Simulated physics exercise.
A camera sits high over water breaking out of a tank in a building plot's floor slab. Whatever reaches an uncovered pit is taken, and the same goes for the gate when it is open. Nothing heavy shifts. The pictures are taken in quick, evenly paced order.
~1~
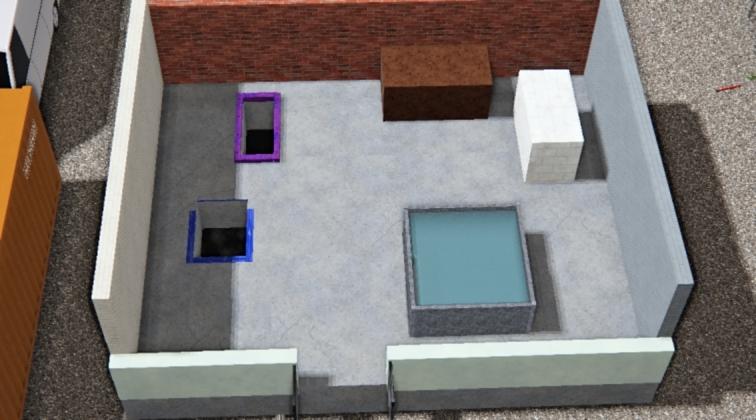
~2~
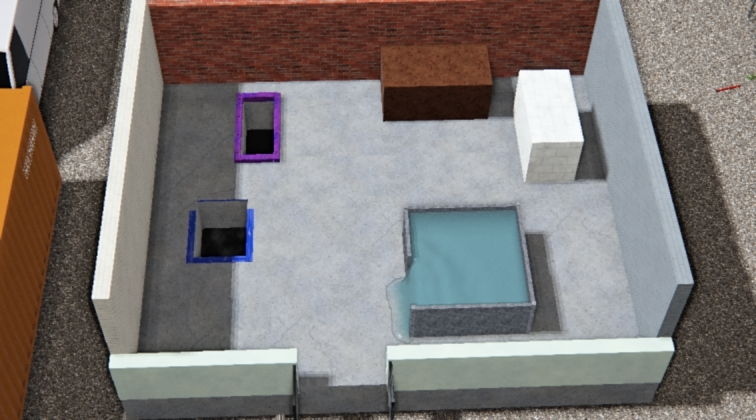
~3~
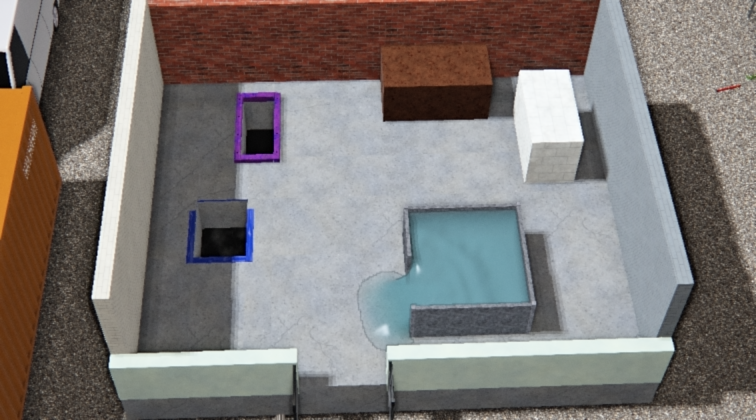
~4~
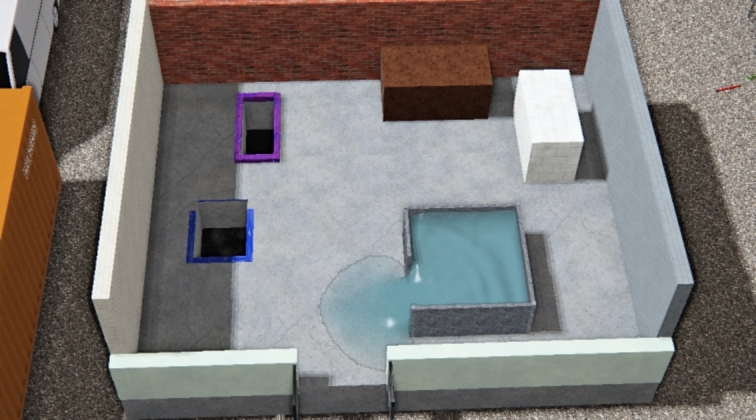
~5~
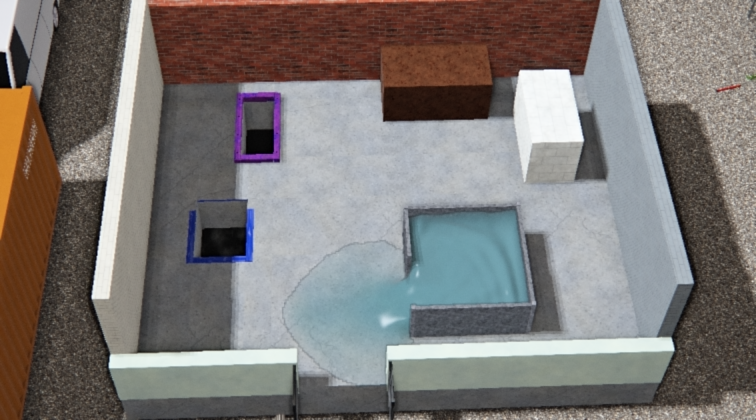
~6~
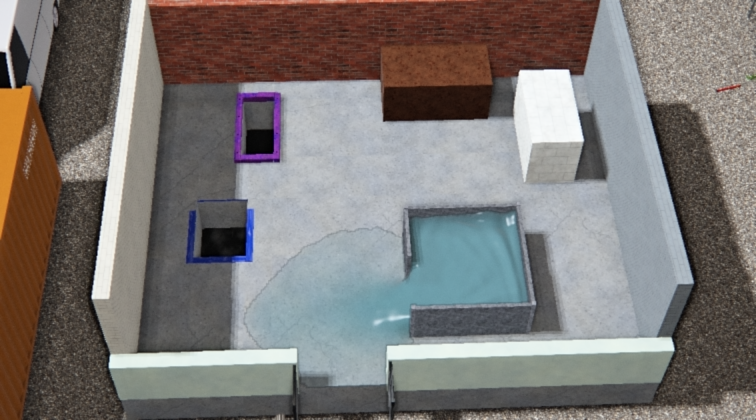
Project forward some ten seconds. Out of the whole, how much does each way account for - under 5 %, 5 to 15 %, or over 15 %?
Outcome: The gate will not stay within fifteen per cent. The blue pit will not stay within fifteen per cent. The purple pit will not reach five per cent.
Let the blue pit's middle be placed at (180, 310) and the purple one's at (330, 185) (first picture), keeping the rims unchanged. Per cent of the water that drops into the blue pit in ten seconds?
Roughly, in per cent: Blue 45.
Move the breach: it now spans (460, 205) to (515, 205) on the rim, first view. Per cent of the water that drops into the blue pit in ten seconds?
The blue pit takes 10 per cent.
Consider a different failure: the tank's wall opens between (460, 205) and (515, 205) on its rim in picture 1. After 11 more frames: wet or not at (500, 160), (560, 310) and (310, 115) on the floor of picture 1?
First spot submerged, second spot spared, third spot submerged.
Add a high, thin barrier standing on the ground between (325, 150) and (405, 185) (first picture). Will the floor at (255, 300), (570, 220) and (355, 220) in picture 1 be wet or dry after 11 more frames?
First submerged, second spared, third spared.
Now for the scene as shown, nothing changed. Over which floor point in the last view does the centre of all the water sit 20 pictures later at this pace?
Near pixel (338, 291).
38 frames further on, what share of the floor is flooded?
About 40 per cent.
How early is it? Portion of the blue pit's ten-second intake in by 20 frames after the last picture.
Close to 25 %.
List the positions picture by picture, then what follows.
The first frame shows still water in the water tank at (467, 257).
In the second frame, the front is at (401, 338), out from the gap at (412, 301).
In the third frame, water pours out at (412, 301) and has run to (366, 286).
In the fourth frame, the front is at (327, 300), out from the gap at (412, 302).
In the fifth frame, water pours out at (412, 302) and has run to (291, 325).
In the sixth frame, the front is at (251, 323), out from the gap at (412, 301).
A moment on, water covers 25 % of the floor; the gate 3 %, the blue pit 1 %, the purple pit 0 %.
Next, water covers 30 % of the floor; the gate 7 %, the blue pit 3 %, the purple pit 0 %.
Then, water covers 35 % of the floor; the gate 11 %, the blue pit 8 %, the purple pit 0 %.
Later, water covers 40 % of the floor; the gate 15 %, the blue pit 20 %, the purple pit 0 %.
In the end, water covers 50 % of the floor; the gate 19 %, the blue pit 32 %, the purple pit 0 %.
